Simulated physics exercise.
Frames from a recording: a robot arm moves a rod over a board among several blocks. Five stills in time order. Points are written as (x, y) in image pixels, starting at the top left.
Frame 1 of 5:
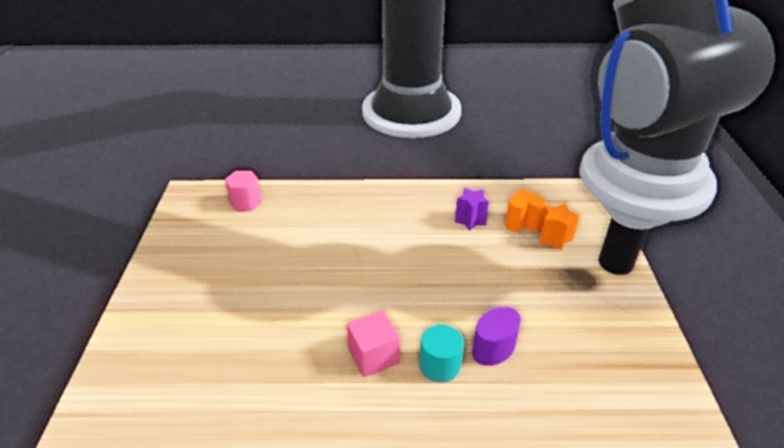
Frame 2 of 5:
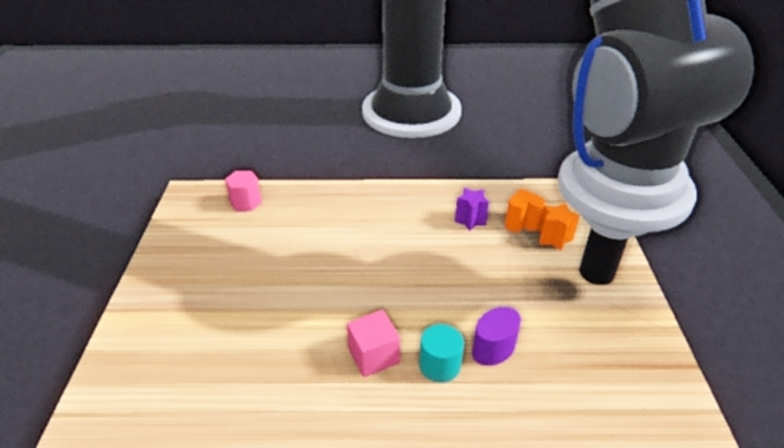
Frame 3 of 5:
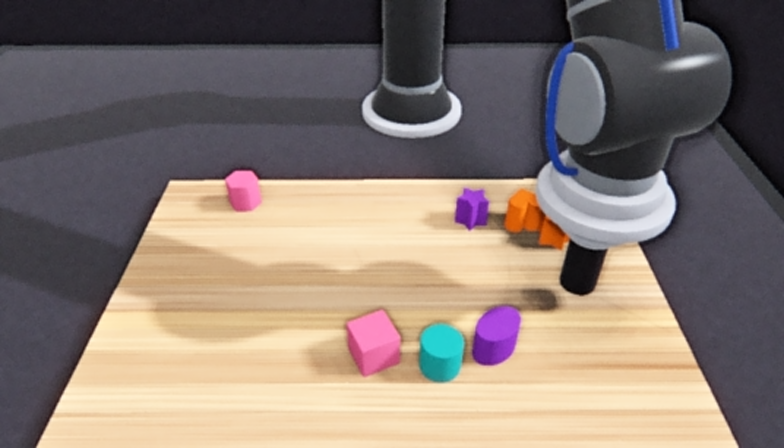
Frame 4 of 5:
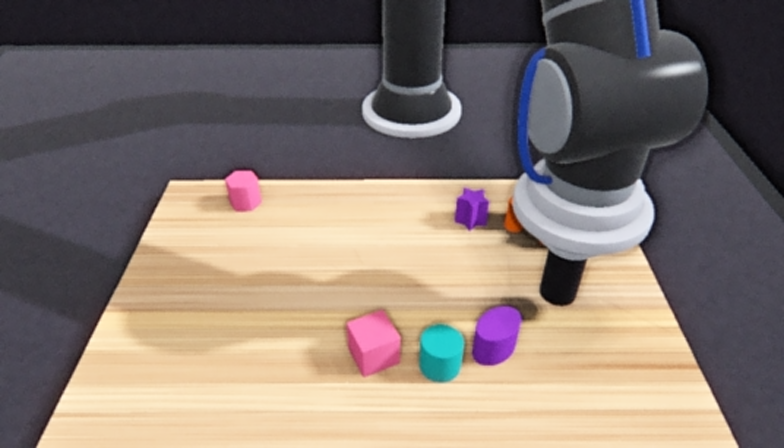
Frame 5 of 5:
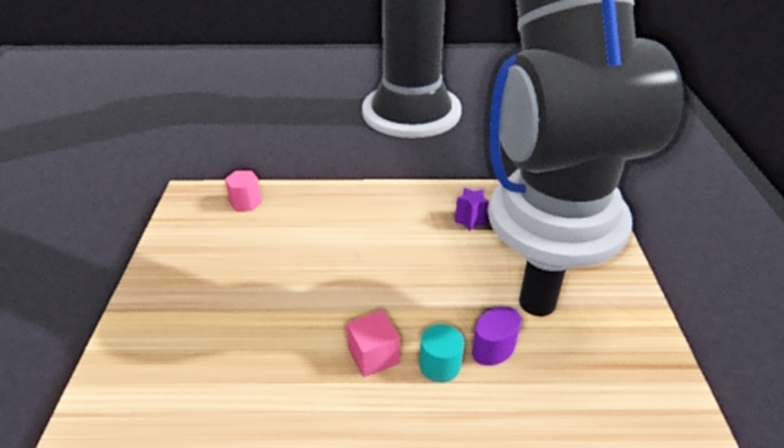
A dark robot arm with a pale ring and a black rod reaches over the right side of a light wooden board, seen from a fixed raised view. A pink block, a turquoise round block and a purple oval block sit near the front, with a smaller pink block, a purple star and orange blocks behind. The arm glides steadily left and toward the viewer, covering the orange blocks and bringing the rod near the purple oval, while the blocks stay put.
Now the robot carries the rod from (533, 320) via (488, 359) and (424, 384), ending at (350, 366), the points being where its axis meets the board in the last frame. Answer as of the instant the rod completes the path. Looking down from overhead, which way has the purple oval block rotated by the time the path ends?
From above, the turn goes anticlockwise.
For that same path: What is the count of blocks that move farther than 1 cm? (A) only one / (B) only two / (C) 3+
The one that fits is C, 3+.
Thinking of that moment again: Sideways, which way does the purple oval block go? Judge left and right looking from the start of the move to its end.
Shifts left.
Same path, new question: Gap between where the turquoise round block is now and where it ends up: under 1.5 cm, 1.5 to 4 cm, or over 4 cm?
More than 4 cm.
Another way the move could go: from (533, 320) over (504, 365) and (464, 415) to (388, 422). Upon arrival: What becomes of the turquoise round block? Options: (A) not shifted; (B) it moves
B: It moves.
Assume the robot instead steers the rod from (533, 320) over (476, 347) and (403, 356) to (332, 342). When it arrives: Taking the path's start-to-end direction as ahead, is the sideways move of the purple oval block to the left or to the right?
Toward the left.
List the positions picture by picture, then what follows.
In the first picture, tip of the rod (616, 264), middles of tops, pink square (373, 330), turquoise round block (442, 340), purple oval block (499, 323).
In the second picture, rod (597, 273), nothing pushed.
In the third picture, rod (577, 283), nothing pushed.
In the fourth picture, rod (557, 293), nothing pushed.
In the fifth picture, rod (537, 304), pink square (373, 330), turquoise round block (442, 340), purple oval block (499, 323).
What follows on the original path. One third of the way, rod (490, 343); turquoise round block (419, 349); purple oval block (460, 360).
Two thirds of the way, rod (423, 368); pink square (356, 322); turquoise round block (381, 349); purple oval block (416, 399), turned 65° anticlockwise.
At the end, rod (349, 350); pink square (320, 300), turned 35° clockwise; turquoise round block (309, 331); purple oval block (414, 400), turned 70° anticlockwise.
